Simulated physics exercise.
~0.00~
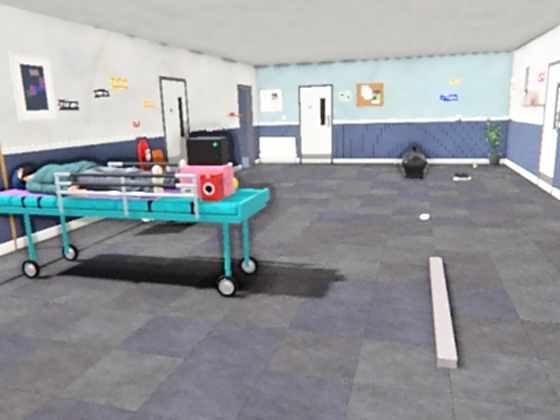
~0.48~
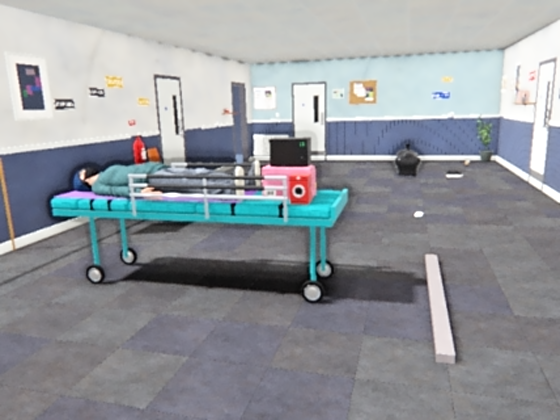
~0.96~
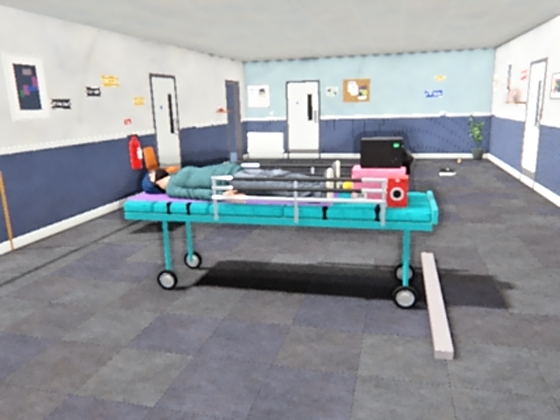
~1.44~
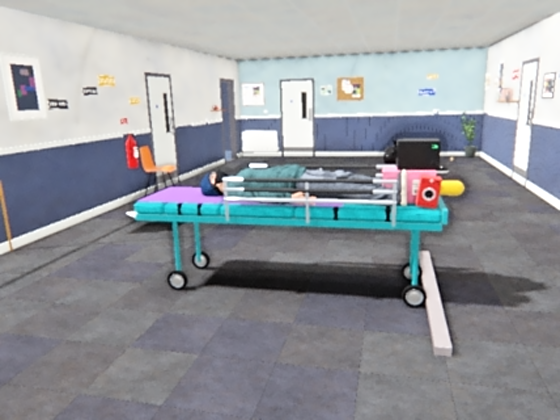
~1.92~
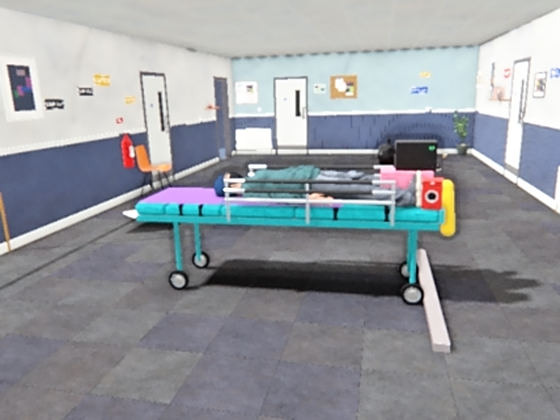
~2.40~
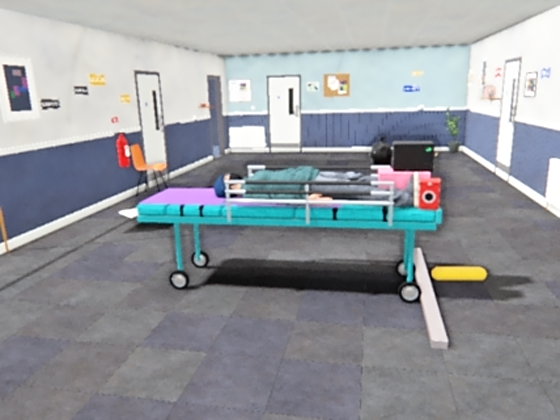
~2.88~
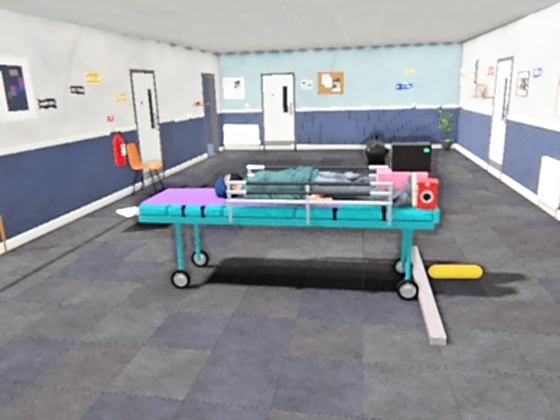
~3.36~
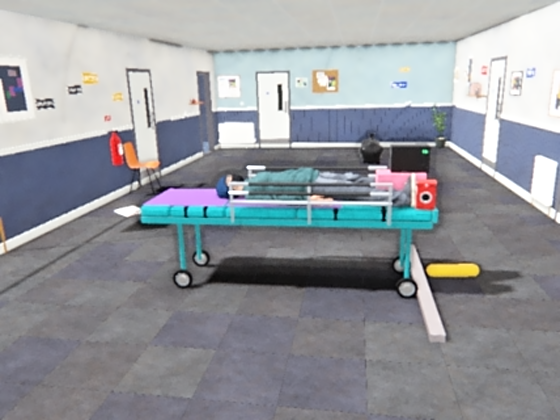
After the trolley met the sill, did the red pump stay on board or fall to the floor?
The red pump stayed on board, still upright at the right end of the trolley.
